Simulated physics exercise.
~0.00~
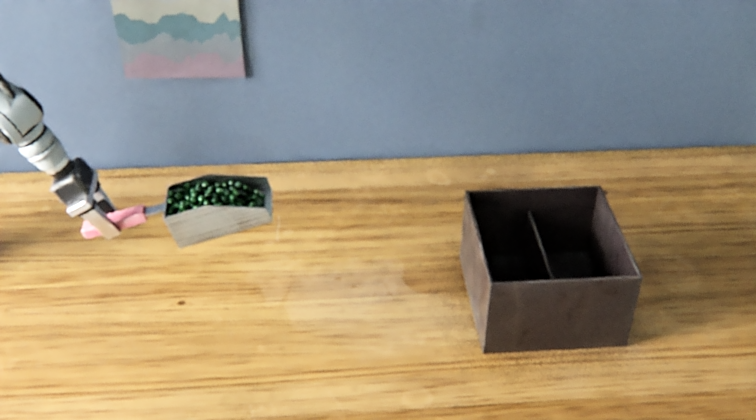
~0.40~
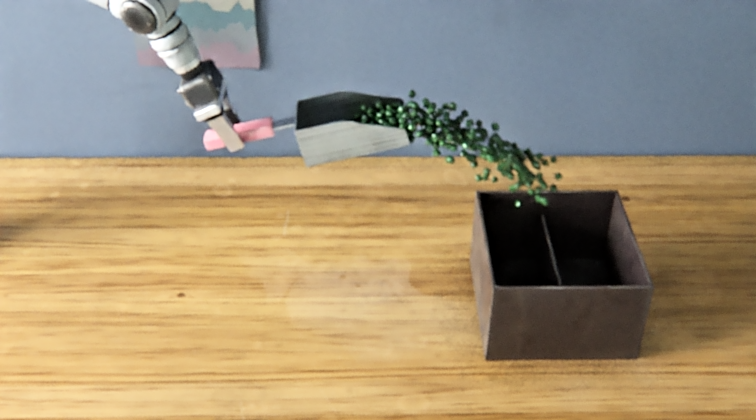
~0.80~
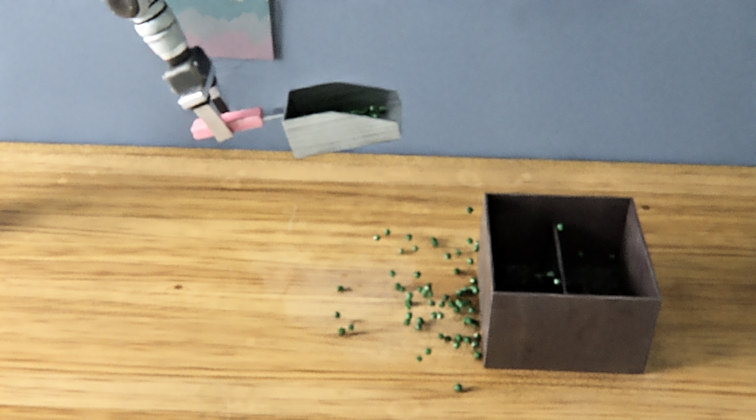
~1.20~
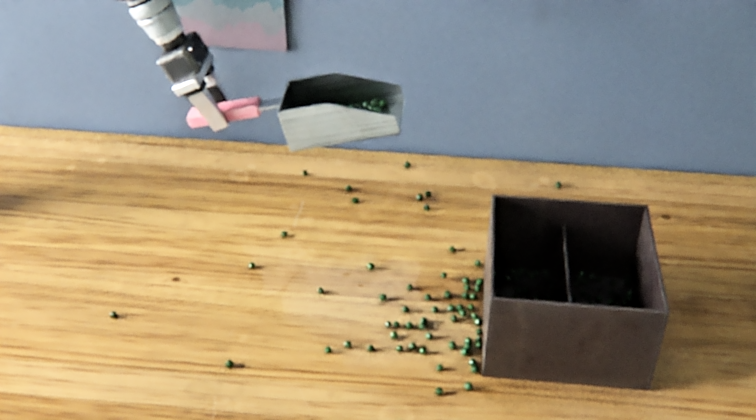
The clip shows a robot arm swinging a scoop of green beads right and up, flinging them toward a divided dark box; some land inside while others scatter across the wooden table, and the scoop stays raised with some beads left in it.
